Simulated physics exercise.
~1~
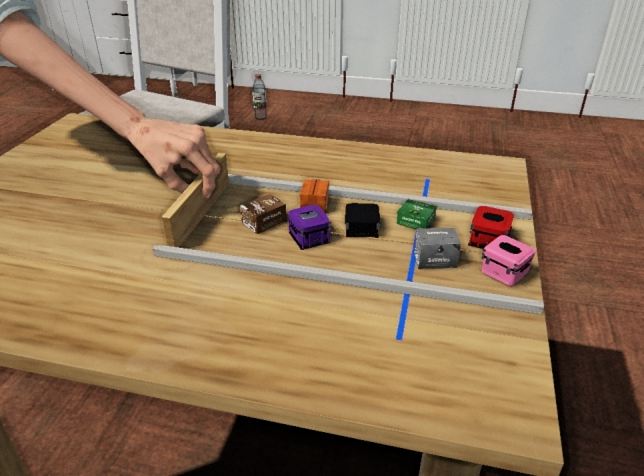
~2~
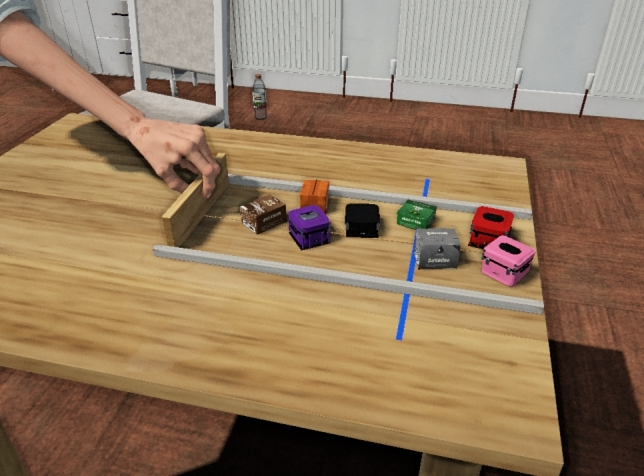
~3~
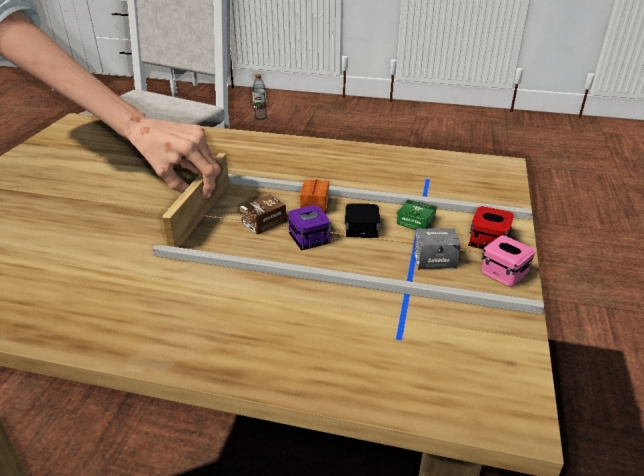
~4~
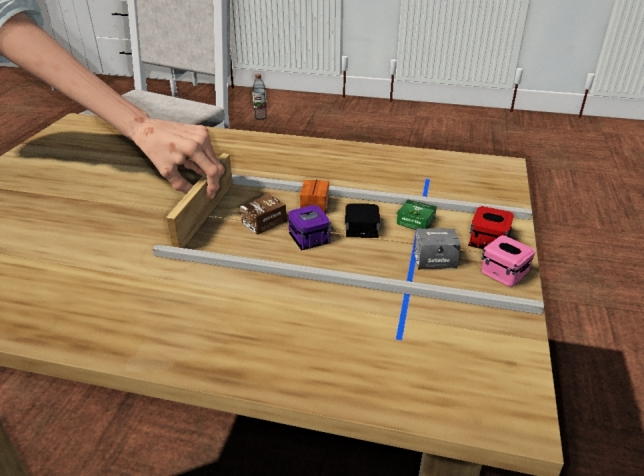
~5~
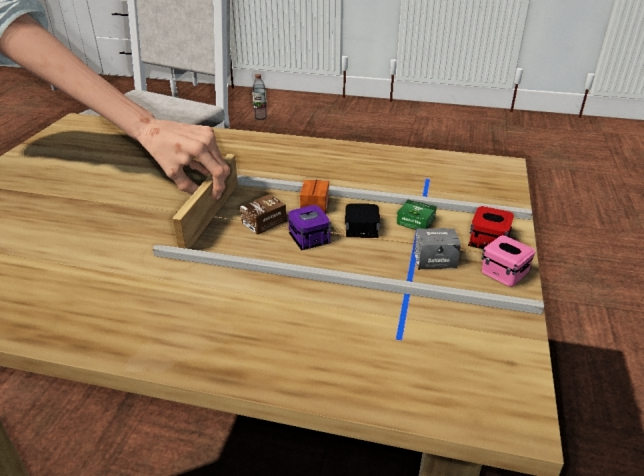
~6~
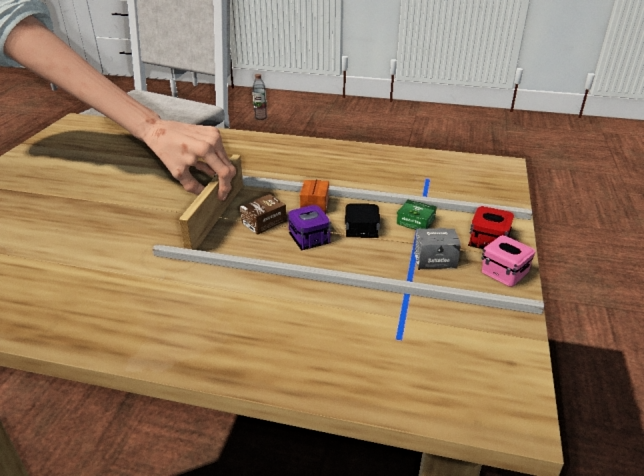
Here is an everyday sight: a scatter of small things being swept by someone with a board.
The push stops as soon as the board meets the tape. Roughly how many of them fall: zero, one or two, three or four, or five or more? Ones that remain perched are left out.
In the end all of them are still on the table.
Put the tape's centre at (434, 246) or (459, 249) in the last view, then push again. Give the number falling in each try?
0 and 2.
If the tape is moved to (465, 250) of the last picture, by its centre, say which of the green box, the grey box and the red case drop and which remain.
In that case the green box hangs on, the grey box hangs on and the red case slides off.
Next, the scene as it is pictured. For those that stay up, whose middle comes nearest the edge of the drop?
That's the pink case.
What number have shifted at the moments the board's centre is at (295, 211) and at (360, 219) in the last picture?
Counts: 3, 5.
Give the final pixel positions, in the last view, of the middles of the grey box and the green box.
Look around (470, 254) for the first and around (468, 217) for the second.
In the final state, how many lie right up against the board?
It is in contact with 3.
A little later, none off yet; pink case at rest near (507, 261); red case at rest near (491, 229); grey box at rest near (437, 249).
When it is over, the number that fall off is zero.
